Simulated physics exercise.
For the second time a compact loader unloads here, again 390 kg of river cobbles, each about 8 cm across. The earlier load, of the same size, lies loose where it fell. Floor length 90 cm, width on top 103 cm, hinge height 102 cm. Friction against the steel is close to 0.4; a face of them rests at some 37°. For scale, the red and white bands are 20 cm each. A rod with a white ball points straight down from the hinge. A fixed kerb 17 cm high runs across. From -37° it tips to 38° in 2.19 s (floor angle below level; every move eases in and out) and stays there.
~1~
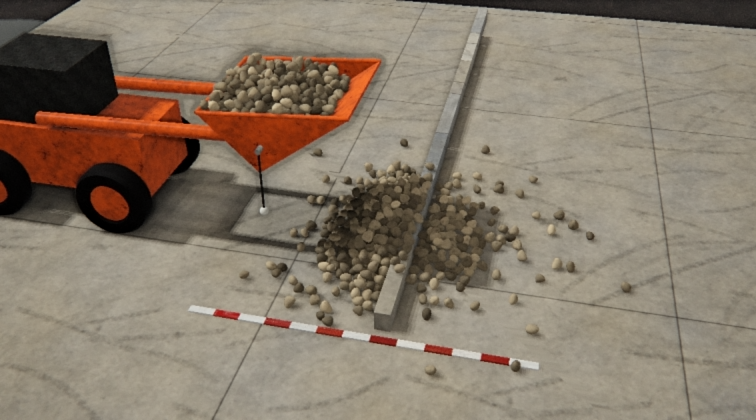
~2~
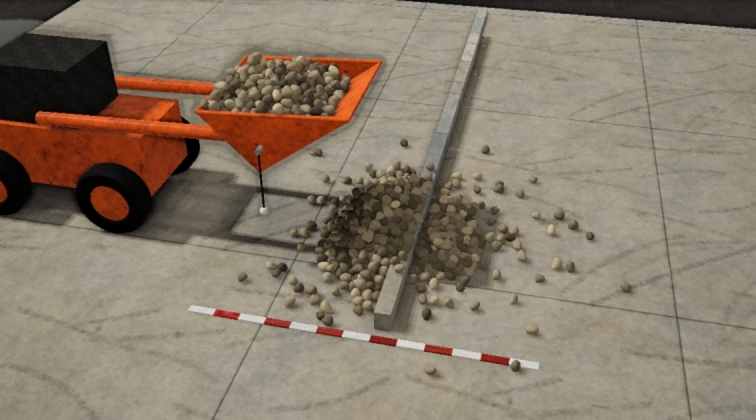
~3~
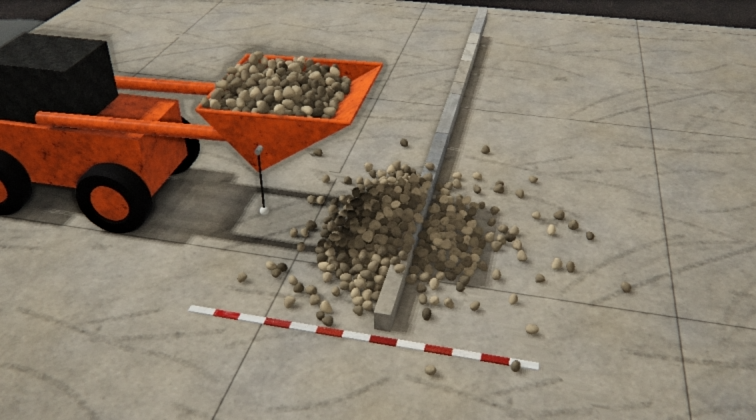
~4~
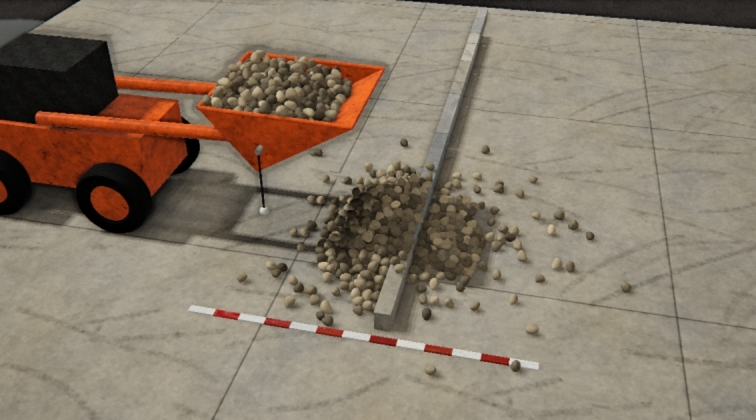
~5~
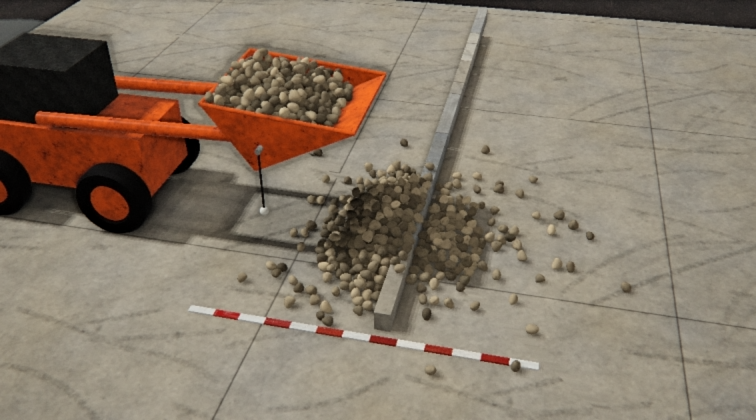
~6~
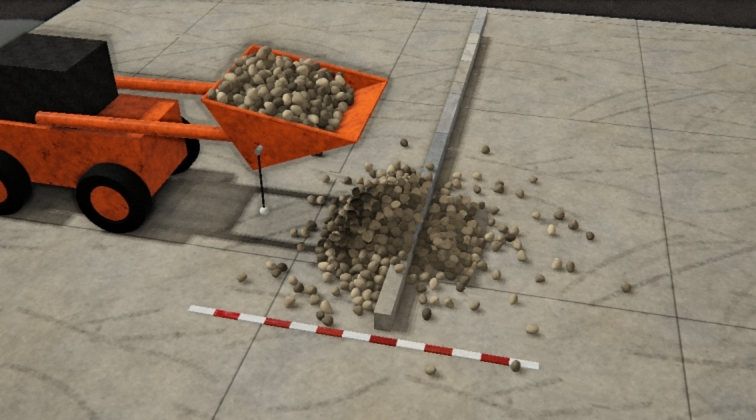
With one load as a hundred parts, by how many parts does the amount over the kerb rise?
About 13 per cent.
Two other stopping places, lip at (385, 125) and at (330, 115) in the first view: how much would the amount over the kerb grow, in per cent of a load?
Near 60 per cent from the first place, 0 from the second.
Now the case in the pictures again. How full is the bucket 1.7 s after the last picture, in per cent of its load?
It holds some 25 per cent.
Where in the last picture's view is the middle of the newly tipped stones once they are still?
Near (369, 210).
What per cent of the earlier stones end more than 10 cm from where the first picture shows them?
Roughly 15 per cent of them.
Then, 1.0 s after the last picture the floor is at 26°; in per cent of one load, 93 in the bucket, 82 on this side of the kerb, 26 over the kerb; the foremost stones are at (571, 249).
Then, 1.7 s after the last picture the floor is at 38°; in per cent of one load, 24 in the bucket, 146 on this side of the kerb, 31 over the kerb; the foremost stones are at (571, 249).
Then, 2.0 s after the last picture the floor is at 38°; in per cent of one load, 3 in the bucket, 160 on this side of the kerb, 38 over the kerb; the foremost stones are at (571, 249).
Then, 4.6 s after the last picture the floor is at 38°; in per cent of one load, 0 in the bucket, 162 on this side of the kerb, 39 over the kerb; the foremost stones are at (571, 249). Net gain over the kerb, 13.
